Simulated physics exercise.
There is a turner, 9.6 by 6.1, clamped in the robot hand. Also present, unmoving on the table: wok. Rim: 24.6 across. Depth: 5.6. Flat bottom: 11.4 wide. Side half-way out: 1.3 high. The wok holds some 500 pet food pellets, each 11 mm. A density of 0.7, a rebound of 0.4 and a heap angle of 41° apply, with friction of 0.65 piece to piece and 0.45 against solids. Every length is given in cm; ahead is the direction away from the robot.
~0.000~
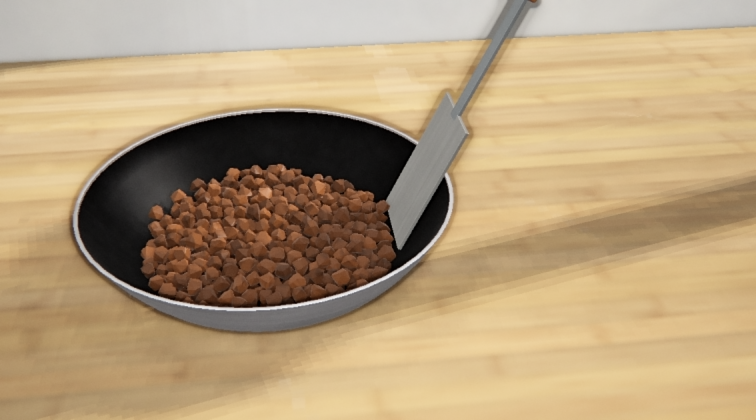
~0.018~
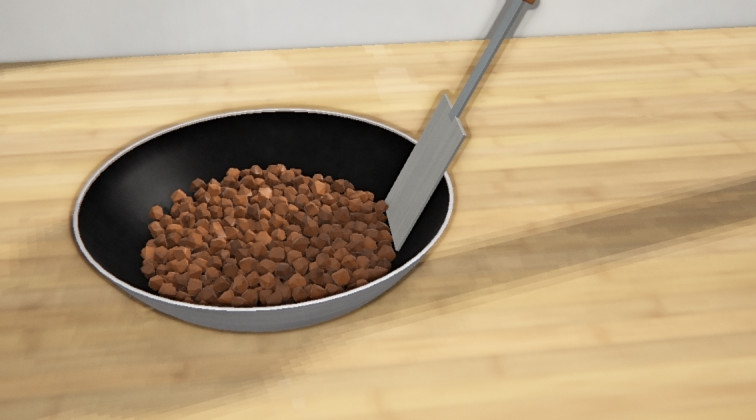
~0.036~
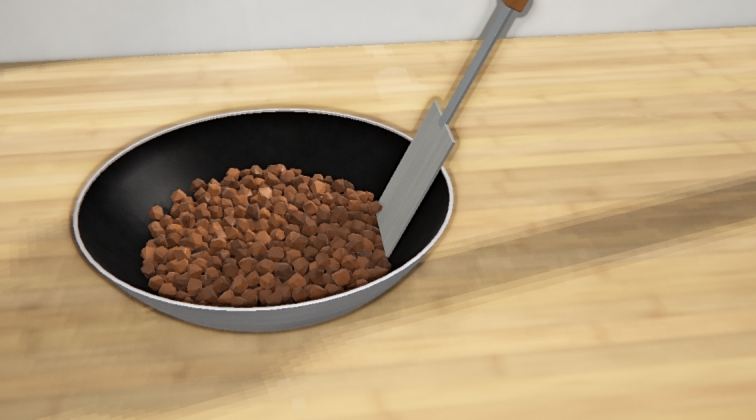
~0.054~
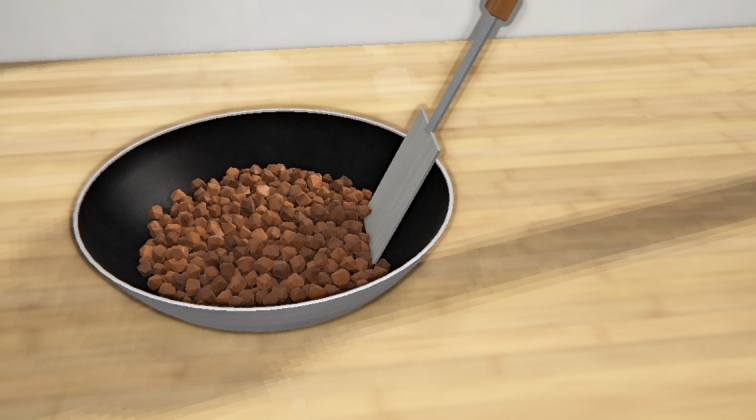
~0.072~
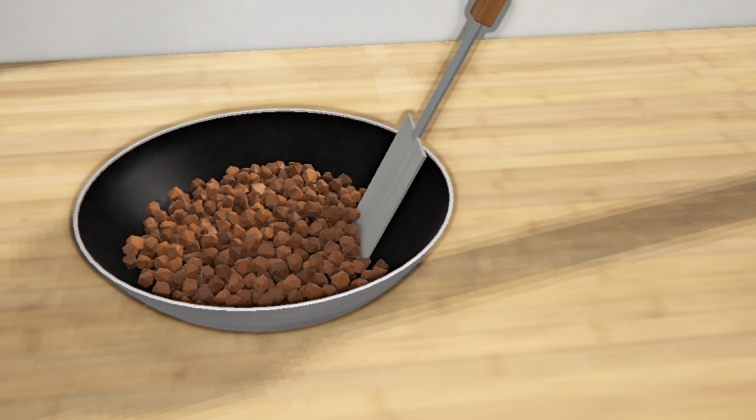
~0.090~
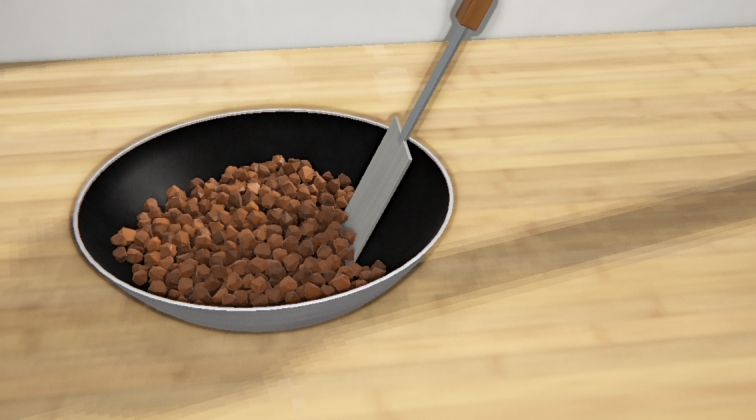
Black wok of brown pellets on a wooden table, a metal turner sliding left inside it and pushing the pellets leftward.
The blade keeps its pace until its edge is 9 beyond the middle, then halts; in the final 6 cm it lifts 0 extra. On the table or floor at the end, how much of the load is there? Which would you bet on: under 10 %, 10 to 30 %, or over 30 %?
I would bet on 10 to 30 %.
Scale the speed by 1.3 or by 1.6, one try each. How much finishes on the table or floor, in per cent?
Estimates, in order: 25 % and 35 %.
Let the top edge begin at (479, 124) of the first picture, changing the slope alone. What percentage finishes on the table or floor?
Roughly 20%.
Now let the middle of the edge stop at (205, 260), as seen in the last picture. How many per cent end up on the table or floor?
Approximately 0 per cent, I reckon.
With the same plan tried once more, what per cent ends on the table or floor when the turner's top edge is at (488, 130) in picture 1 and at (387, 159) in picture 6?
Roughly 35 %.
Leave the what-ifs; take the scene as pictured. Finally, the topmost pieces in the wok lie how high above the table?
Some 7.0 cm above the table.
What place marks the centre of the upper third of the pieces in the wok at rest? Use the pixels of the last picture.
It is centred near (138, 214).
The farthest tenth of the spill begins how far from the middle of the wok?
That distance is around 20 cm.
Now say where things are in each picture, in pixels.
The turner top edge at (457, 112), sloping 64°; upper third of the load around (263, 227), from x 150 to 385, top at y 170; 503 in the wok, in the first frame.
The turner top edge at (455, 113), sloping 64°; upper third of the load around (263, 227), from x 150 to 385, top at y 170, in the second frame.
The turner top edge at (445, 120), sloping 64°; upper third of the load around (264, 227), from x 150 to 385, top at y 170, in the third frame.
The turner top edge at (431, 128), sloping 64°; upper third of the load around (264, 225), from x 145 to 380, top at y 170, in the fourth frame.
The turner top edge at (417, 134), sloping 64°; upper third of the load around (254, 226), from x 130 to 380, top at y 165, in the fifth frame.
The turner top edge at (403, 137), sloping 64°; upper third of the load around (247, 226), from x 120 to 380, top at y 165; 503 in the wok, in the sixth frame.
After 0.19 s, sloping 64°, highest piece 6 above the table; 503 in the wok.
After 0.29 s, sloping 64°, highest piece 8 above the table; 495 in the wok, 8 on the blade or in flight.
After 0.55 s, sloping 64°, highest piece 7 above the table; 395 in the wok, 104 on the table or floor, 4 on the blade or in flight.
After 1.60 s, sloping 64°, highest piece 7 above the table; 395 in the wok, 108 on the table or floor.
In the end, 395 in the wok, 108 on the table or floor. That is 21 % on the table or floor.
